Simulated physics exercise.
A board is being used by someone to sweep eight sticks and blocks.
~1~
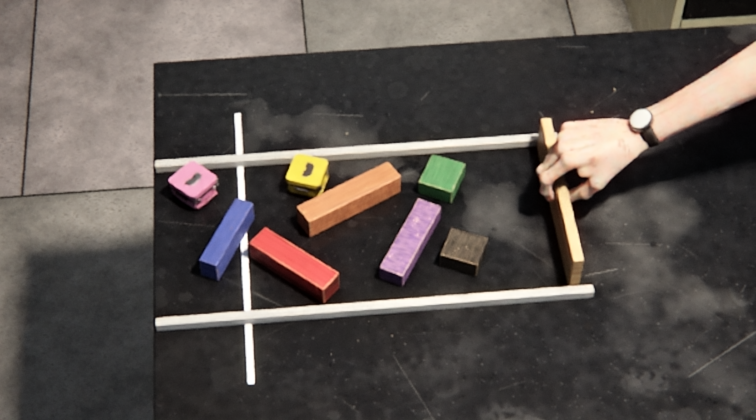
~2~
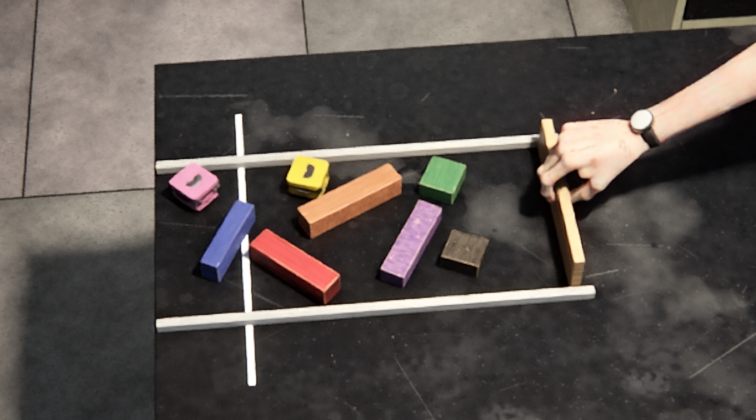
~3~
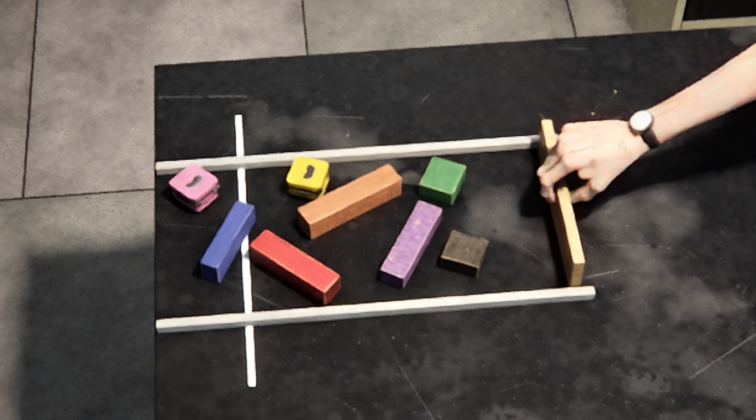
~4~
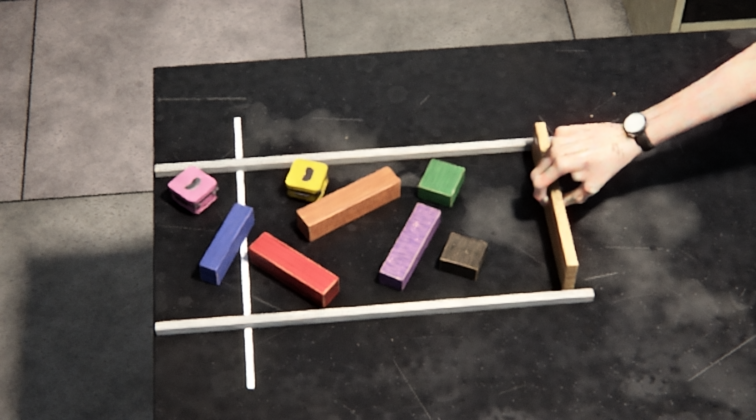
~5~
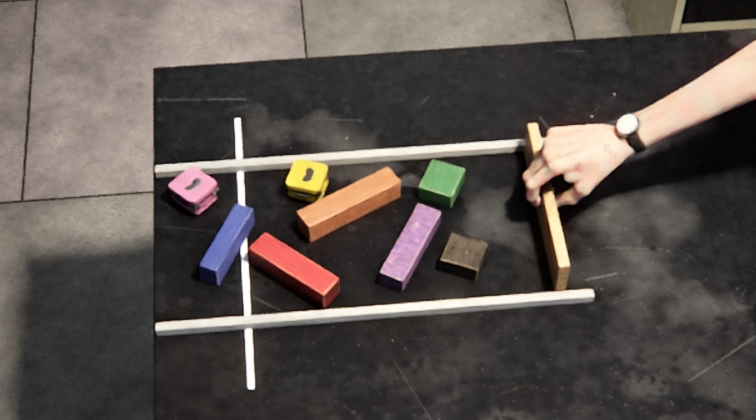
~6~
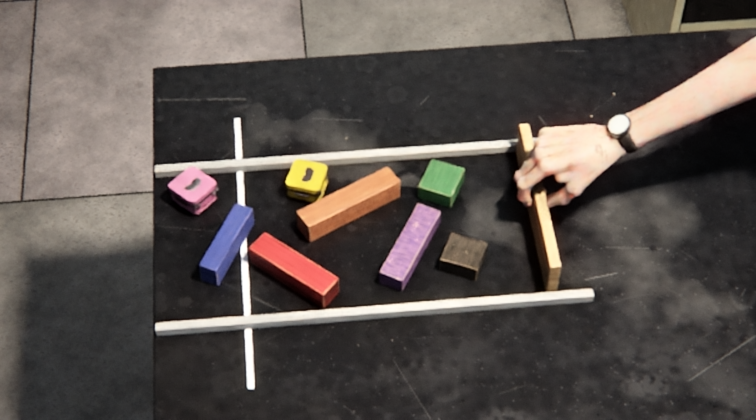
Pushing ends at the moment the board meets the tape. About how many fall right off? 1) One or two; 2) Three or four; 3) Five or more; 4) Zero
One or two (1).
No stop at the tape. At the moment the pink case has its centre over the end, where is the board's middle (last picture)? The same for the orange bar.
About (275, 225), and about (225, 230) for the other.
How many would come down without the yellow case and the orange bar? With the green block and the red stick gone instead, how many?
Tally of falls: 0 for the first try, 0 for the second.
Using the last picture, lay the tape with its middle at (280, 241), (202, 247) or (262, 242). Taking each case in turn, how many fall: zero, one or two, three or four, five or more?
The falls would be no fall at all; 5 or more; 1 or 2.
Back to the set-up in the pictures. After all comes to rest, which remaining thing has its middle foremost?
That would be the yellow case.
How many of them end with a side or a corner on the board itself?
Count: 3.
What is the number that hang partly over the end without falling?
Overhanging: 3.
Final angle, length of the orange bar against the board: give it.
The angle is some 20°.
A little later, none off yet; pink case at rest near (193, 192); blue bar at rest near (227, 244); red stick at rest near (294, 270).
Next, none off yet; pink case at rest near (193, 192); blue bar at rest near (227, 244); red stick shifted a little near (278, 281).
Later still, none off yet; pink case shifted about its own width near (166, 192); blue bar shifted a little near (181, 238); red stick shifted about its own width near (212, 286).
When it is over, the number that fall off is one or two; down, blue bar and pink case.
